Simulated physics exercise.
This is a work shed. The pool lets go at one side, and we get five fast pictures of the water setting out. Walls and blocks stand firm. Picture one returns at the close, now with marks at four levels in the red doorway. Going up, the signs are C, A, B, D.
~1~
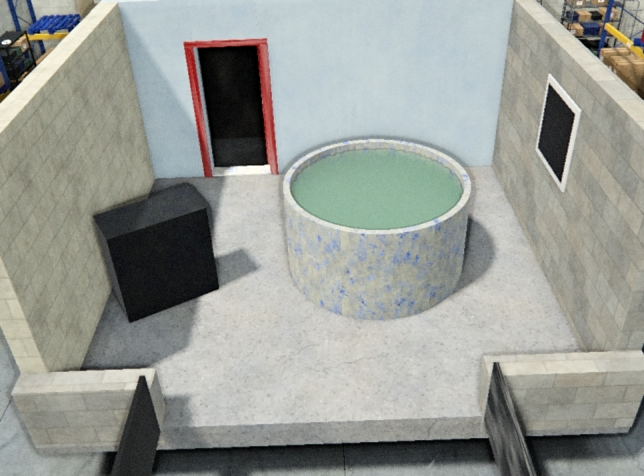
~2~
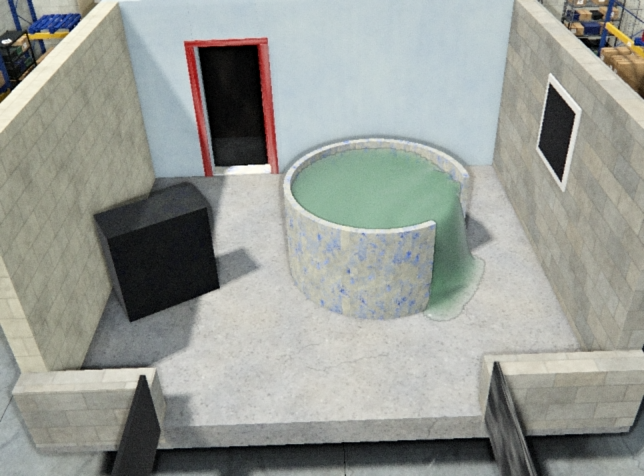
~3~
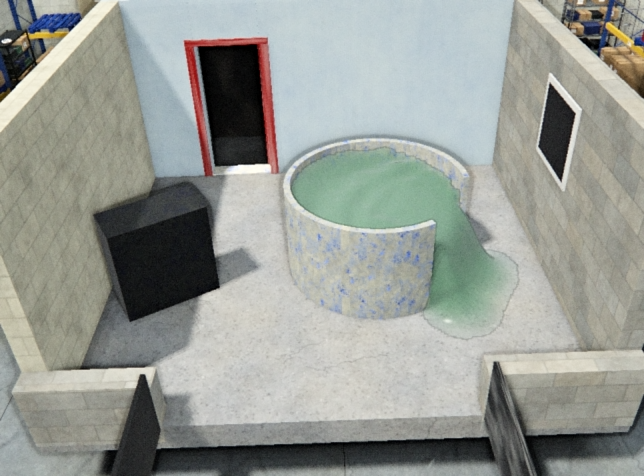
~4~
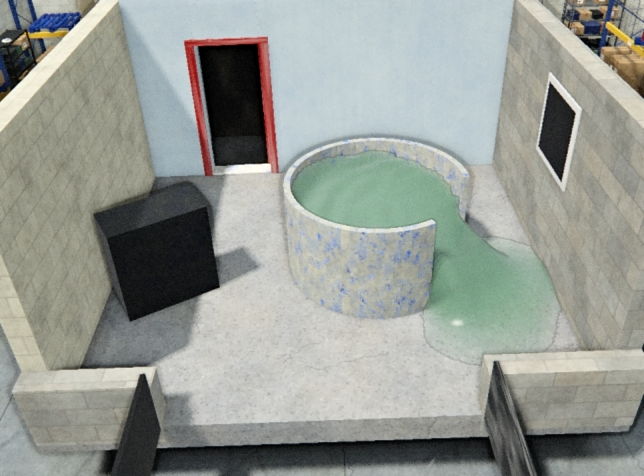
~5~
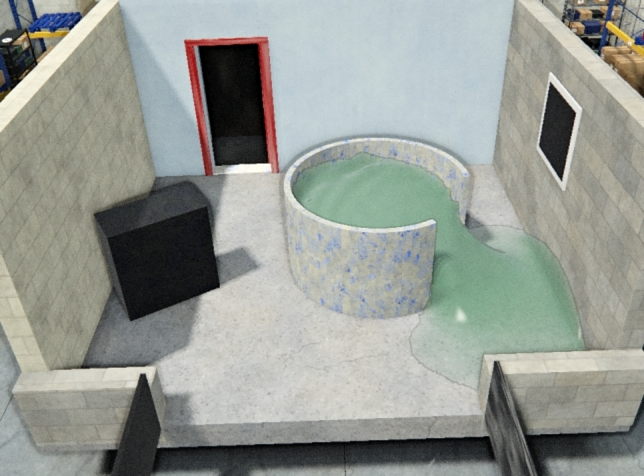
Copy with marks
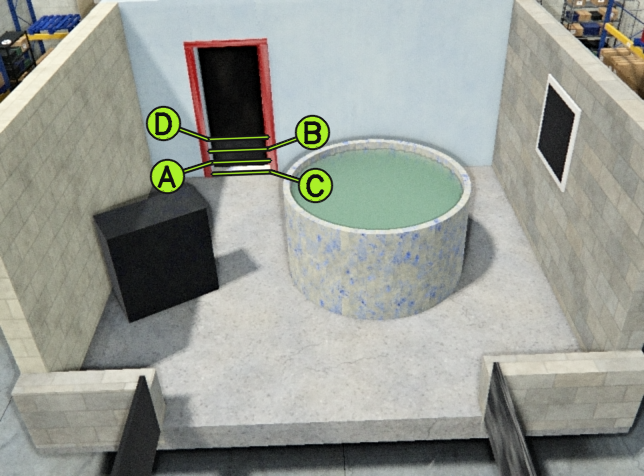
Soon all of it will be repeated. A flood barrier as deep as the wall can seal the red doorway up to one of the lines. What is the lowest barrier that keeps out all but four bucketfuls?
Choose A.
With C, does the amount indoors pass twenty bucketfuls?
No, less.
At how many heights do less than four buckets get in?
Three.
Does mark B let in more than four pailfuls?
No.
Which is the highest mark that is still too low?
Here it is mark C.
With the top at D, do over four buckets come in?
No, that is safe.
In lime, A at (240, 161); B at (239, 150); C at (241, 173); D at (237, 138); from the bottom up C, A, B, D.
If A is chosen, nothing gets over.
If B is chosen, nothing gets over.
If C is chosen, about 13 bucketfuls get in.
If D is chosen, nothing gets over.
